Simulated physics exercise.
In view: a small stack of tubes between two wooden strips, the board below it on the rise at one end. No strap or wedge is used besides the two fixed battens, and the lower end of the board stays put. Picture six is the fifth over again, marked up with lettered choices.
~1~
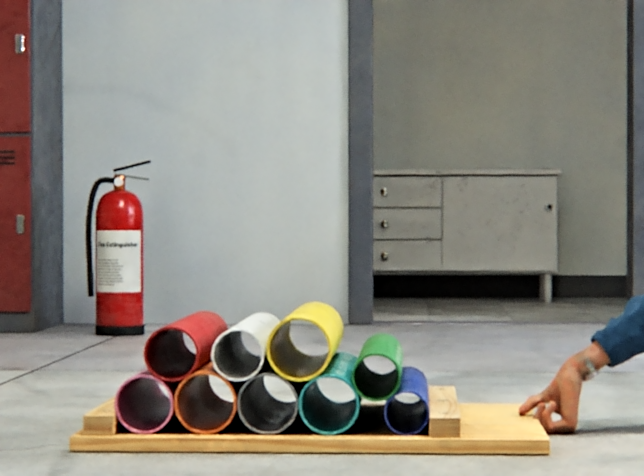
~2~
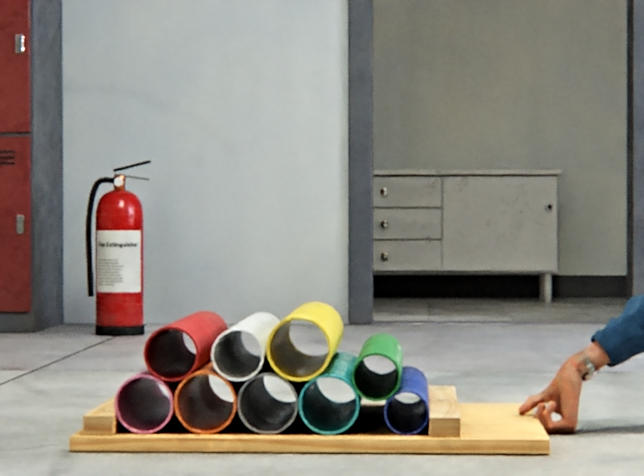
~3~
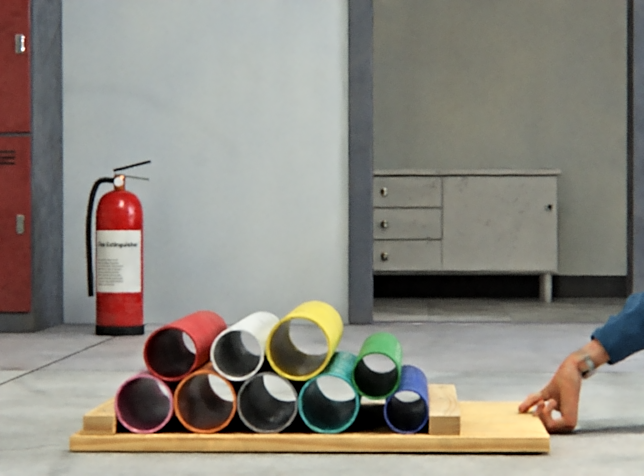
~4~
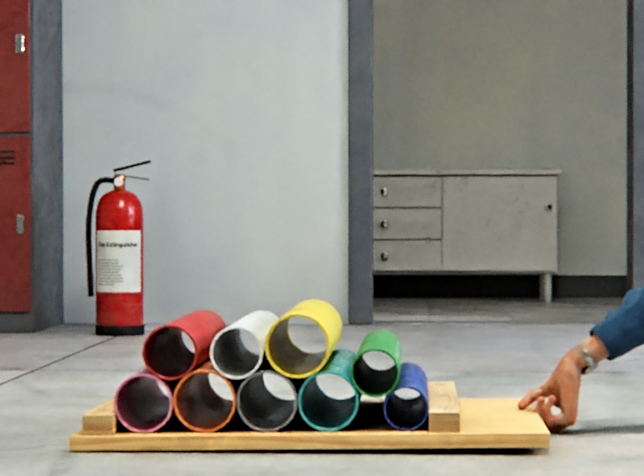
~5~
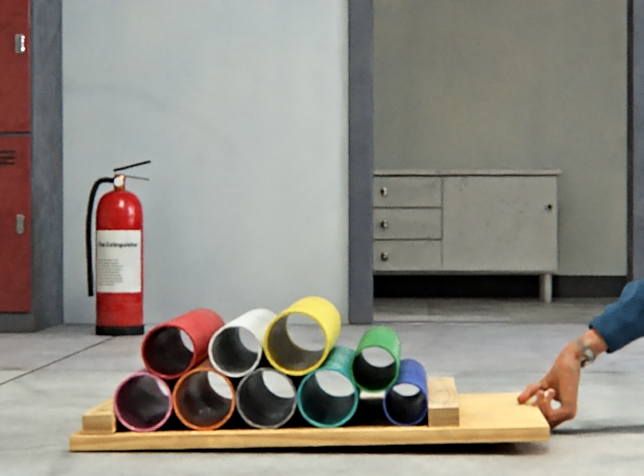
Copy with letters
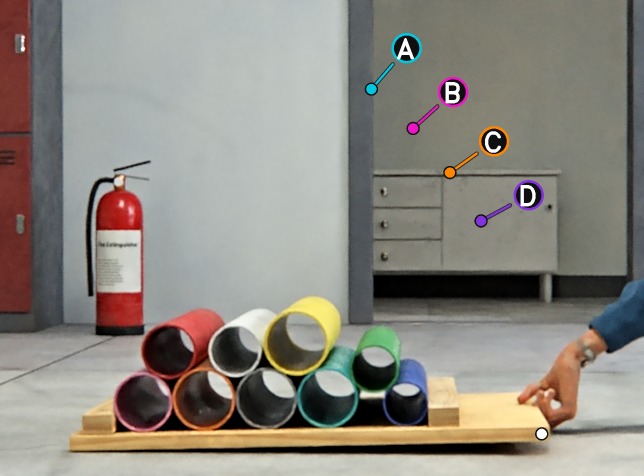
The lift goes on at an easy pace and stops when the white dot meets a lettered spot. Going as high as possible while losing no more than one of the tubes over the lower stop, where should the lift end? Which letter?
No higher than D.
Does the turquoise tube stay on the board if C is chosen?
Yes, with C.
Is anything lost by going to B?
At B: Yes.
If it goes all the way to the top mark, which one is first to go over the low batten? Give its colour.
The red one.
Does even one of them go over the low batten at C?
At C: Yes.
On the marked copy, A at (371, 89); B at (413, 128); C at (450, 173); D at (481, 221); the white dot at (542, 434).
With D. Early on, board at 17°.
Further on, board at 28°.
At the end, board at 28°, one over the low batten (red).
As for the rest, A four over the low batten (yellow, red, green, white); B four over the low batten (yellow, red, green, white); C three over the low batten (yellow, red, white).
